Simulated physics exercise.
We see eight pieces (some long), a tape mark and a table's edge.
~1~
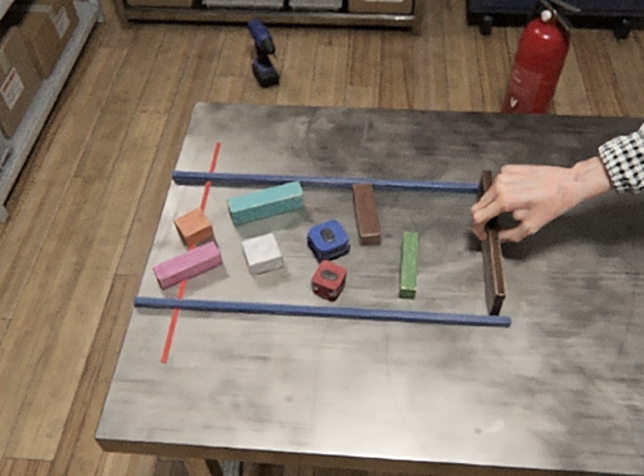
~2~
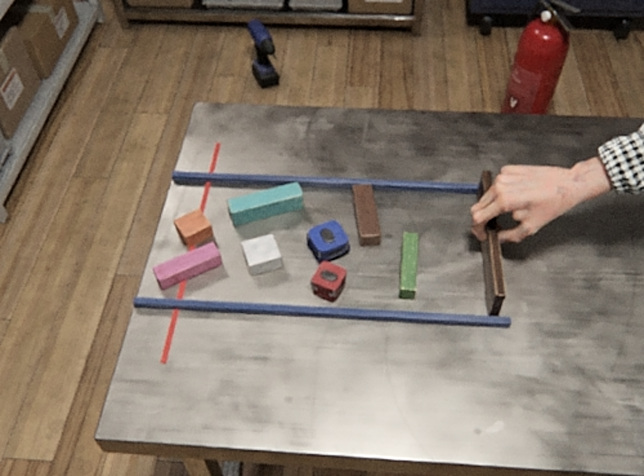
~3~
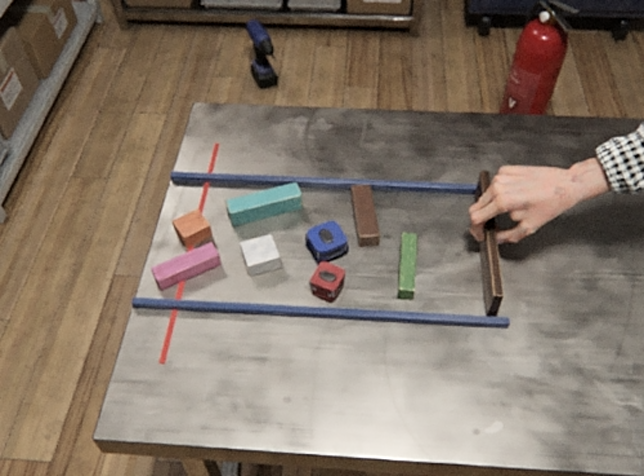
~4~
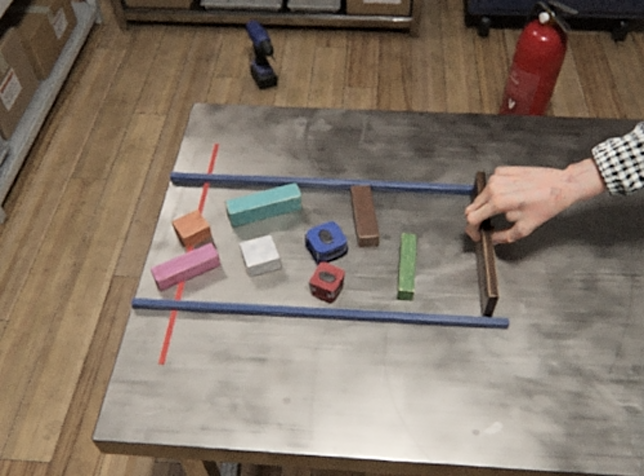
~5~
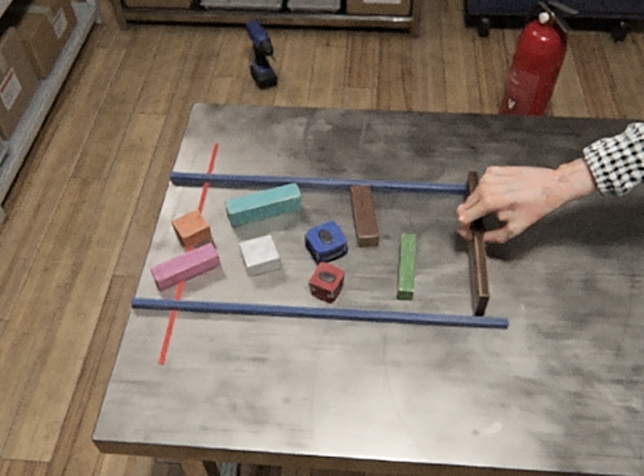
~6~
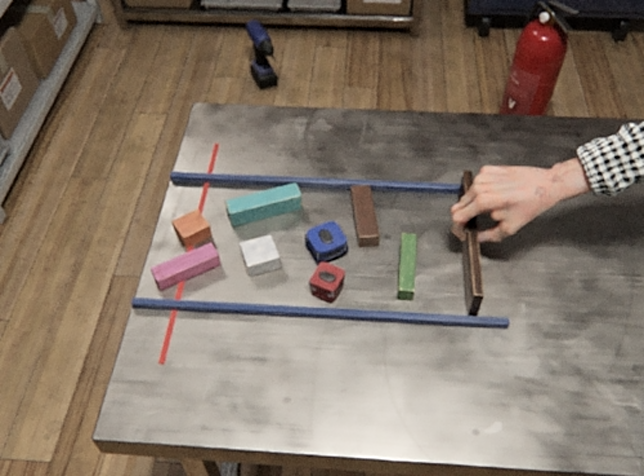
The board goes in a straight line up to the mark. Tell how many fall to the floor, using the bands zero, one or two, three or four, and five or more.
Three or four fall to the floor.
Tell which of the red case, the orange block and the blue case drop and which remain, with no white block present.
Note: Red case is on by the end; orange block is off by the end; blue case is on by the end.
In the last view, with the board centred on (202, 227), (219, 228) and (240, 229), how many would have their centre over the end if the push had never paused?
3, 2 and 1.
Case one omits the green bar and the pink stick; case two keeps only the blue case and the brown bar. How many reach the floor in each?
First 2, second 2.
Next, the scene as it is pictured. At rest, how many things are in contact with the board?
Count: 2.
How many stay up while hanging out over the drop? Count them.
The tally is 1.
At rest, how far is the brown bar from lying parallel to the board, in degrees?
I'd put it at about 15°.
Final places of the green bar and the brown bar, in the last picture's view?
For the green bar it's (179, 255), and for the brown bar it's (183, 204).
Soon after, none off yet; orange block at rest near (192, 229); pink stick at rest near (186, 266); turquoise bar at rest near (264, 205).
After that, none off yet; orange block moving near (184, 230); pink stick displaced a little near (162, 267); turquoise bar displaced a little near (227, 202).
In the end, the number that fall off is three or four; gone, white block, turquoise bar, pink stick and orange block.
